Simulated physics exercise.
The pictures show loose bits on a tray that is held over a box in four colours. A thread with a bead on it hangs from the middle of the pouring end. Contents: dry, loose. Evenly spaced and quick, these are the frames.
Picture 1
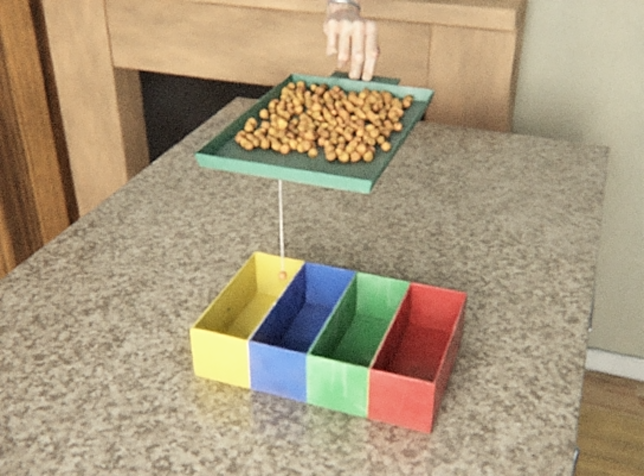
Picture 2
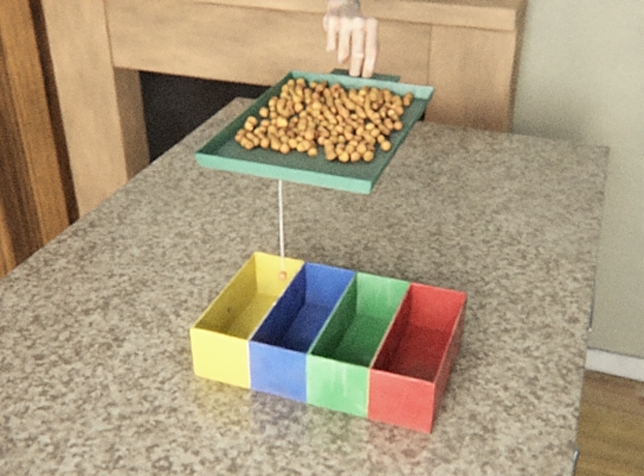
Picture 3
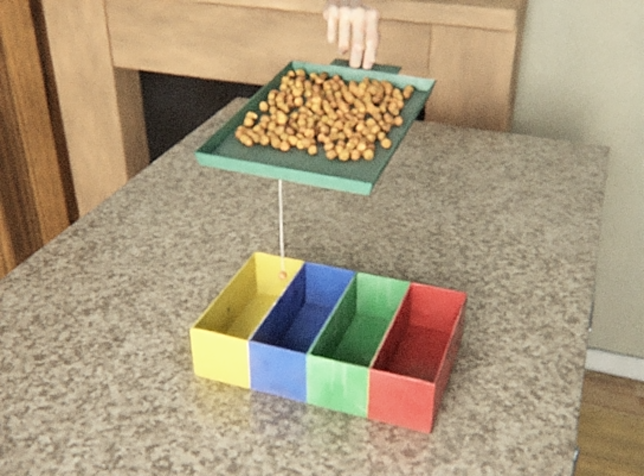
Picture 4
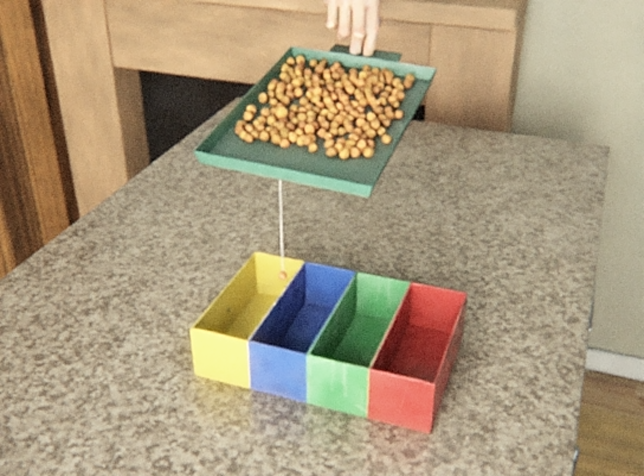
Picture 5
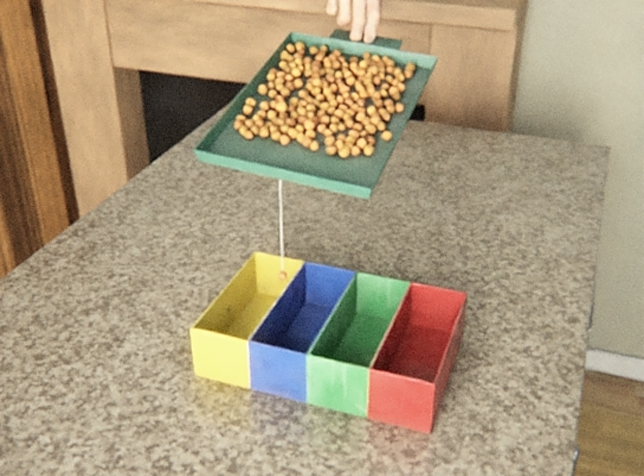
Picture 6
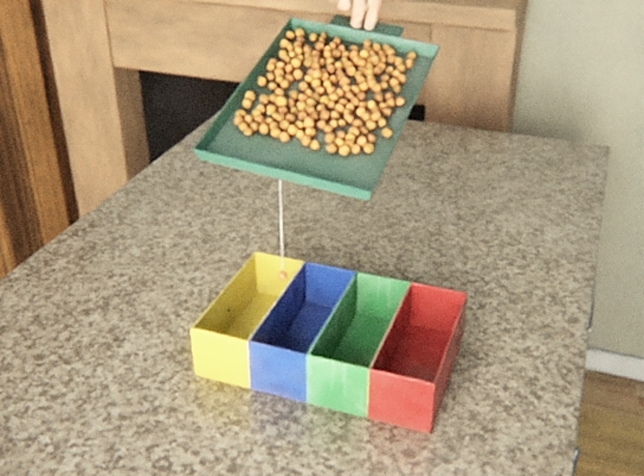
A hand steadily tilts a green tray of roasted chickpeas above a four-coloured box.
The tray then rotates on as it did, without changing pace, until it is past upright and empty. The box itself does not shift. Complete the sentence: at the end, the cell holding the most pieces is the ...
... Green cell.
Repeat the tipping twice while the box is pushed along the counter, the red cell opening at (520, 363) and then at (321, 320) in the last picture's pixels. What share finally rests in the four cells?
Estimate: 70 % first, 70 % second.
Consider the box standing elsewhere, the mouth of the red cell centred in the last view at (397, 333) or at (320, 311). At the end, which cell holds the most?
Green first, the red cell second.
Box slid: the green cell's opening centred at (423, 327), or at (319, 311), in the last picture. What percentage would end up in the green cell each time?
The first try yields 0% and the second yields 40%.
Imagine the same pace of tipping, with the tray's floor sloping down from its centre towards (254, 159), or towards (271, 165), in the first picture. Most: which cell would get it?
The cell in yellow, then yellow.
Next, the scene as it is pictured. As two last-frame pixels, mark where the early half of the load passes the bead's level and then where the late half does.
The first part passes (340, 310); everything after passes (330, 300).
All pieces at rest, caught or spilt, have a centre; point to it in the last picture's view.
About (332, 366).
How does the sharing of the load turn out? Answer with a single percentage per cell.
I'd put the yellow cell near 10, the blue cell near 30, the green cell near 50, and the red cell near 0.
Just after the last frame, tray tipped steeply; almost all on the tray; just a few in the green cell; just a few in the blue cell; just a few falling or outside the box.
A moment on, tray tipped past a quarter turn; roughly half on the tray; about a tenth in the green cell; about a tenth in the blue cell; just a few in the yellow cell; just a few in the red cell; roughly a quarter falling or outside the box.
Further on, tray tipped past a quarter turn; roughly half in the green cell; roughly a third in the blue cell; about a tenth in the yellow cell; just a few in the red cell; just a few falling or outside the box.
When it is over, tray tipped past a quarter turn; roughly half in the green cell; roughly a third in the blue cell; about a tenth in the yellow cell; just a few in the red cell; just a few outside the box.
